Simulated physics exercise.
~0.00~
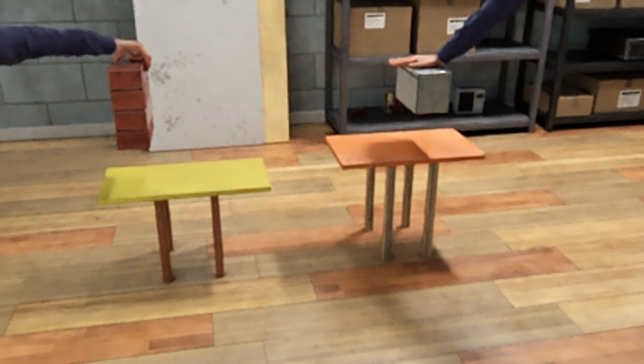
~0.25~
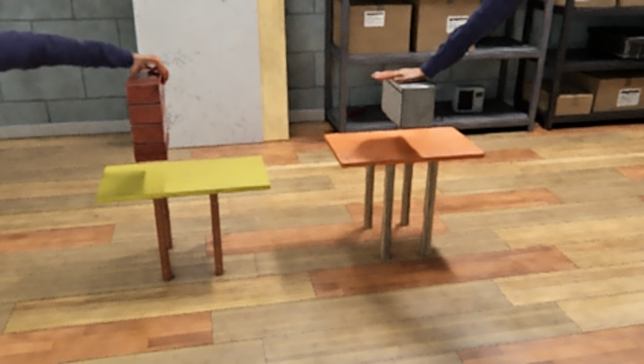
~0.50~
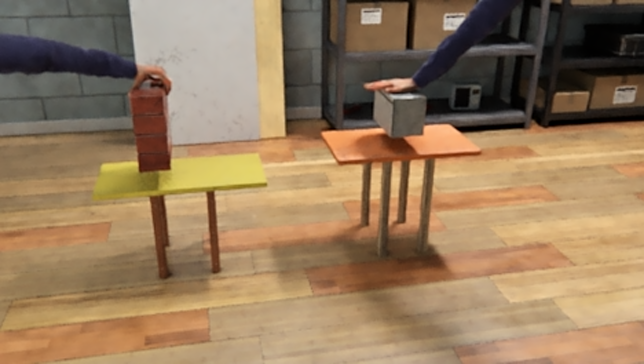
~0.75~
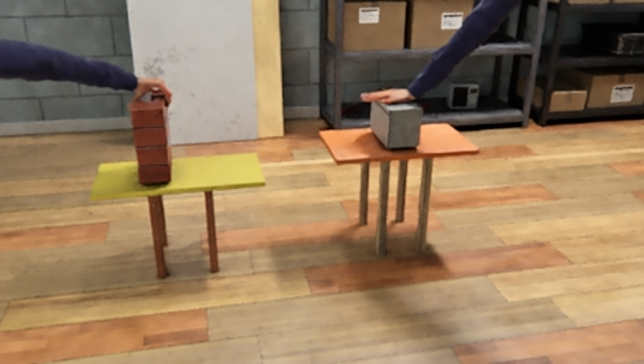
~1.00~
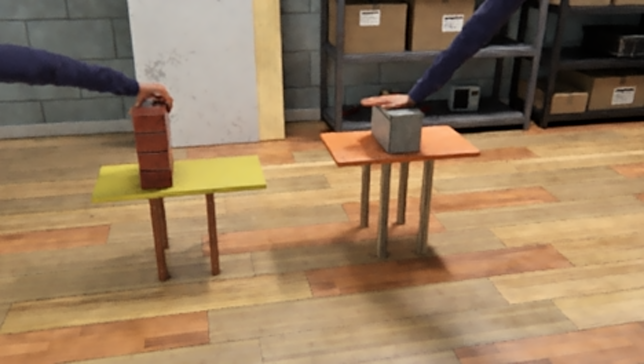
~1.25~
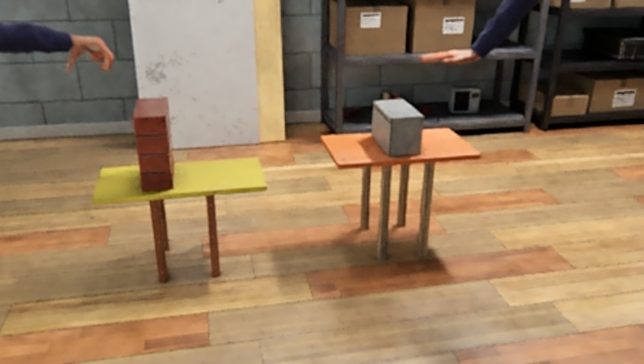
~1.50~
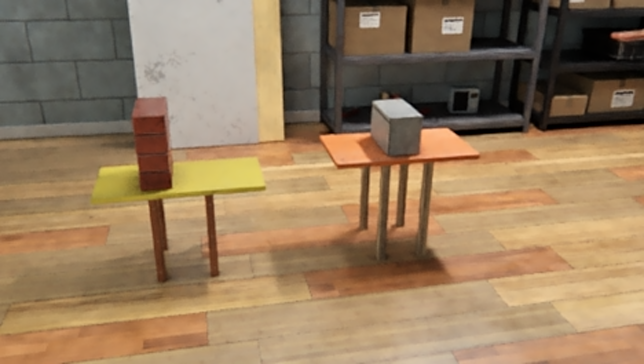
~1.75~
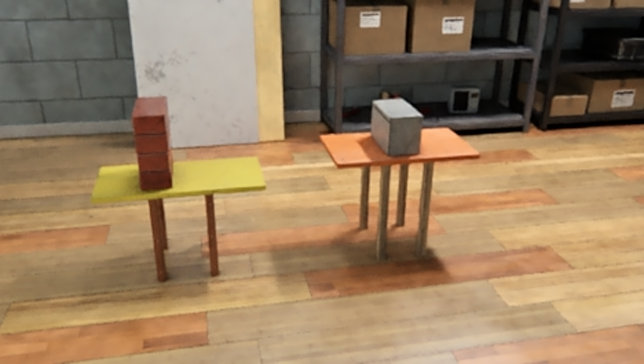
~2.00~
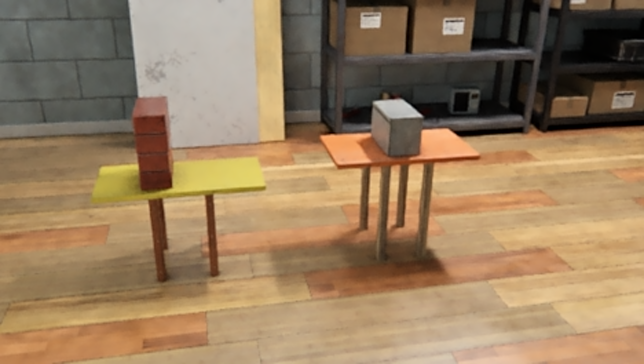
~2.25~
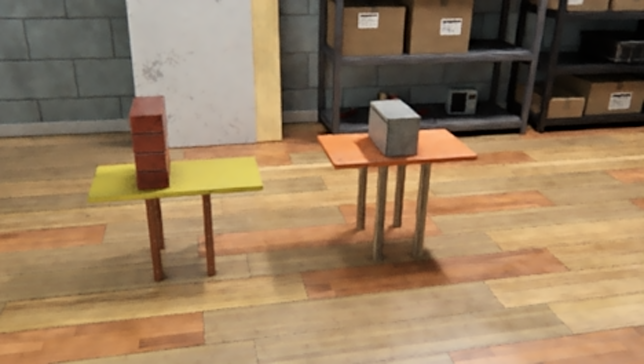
Two dark-sleeved arms reach in from the left and the upper right, one holding a stack of red bricks and the other a grey block, in a wood-floored room viewed by a slightly swaying camera. A yellow small table stands on the left and an orange plant stand on the right, with a grey block wall and shelves of boxes behind. The bricks move right and down onto the yellow top, while the block moves left and down onto the orange one. Both hands let go and withdraw. The table and stand stay steady, holding their loads.
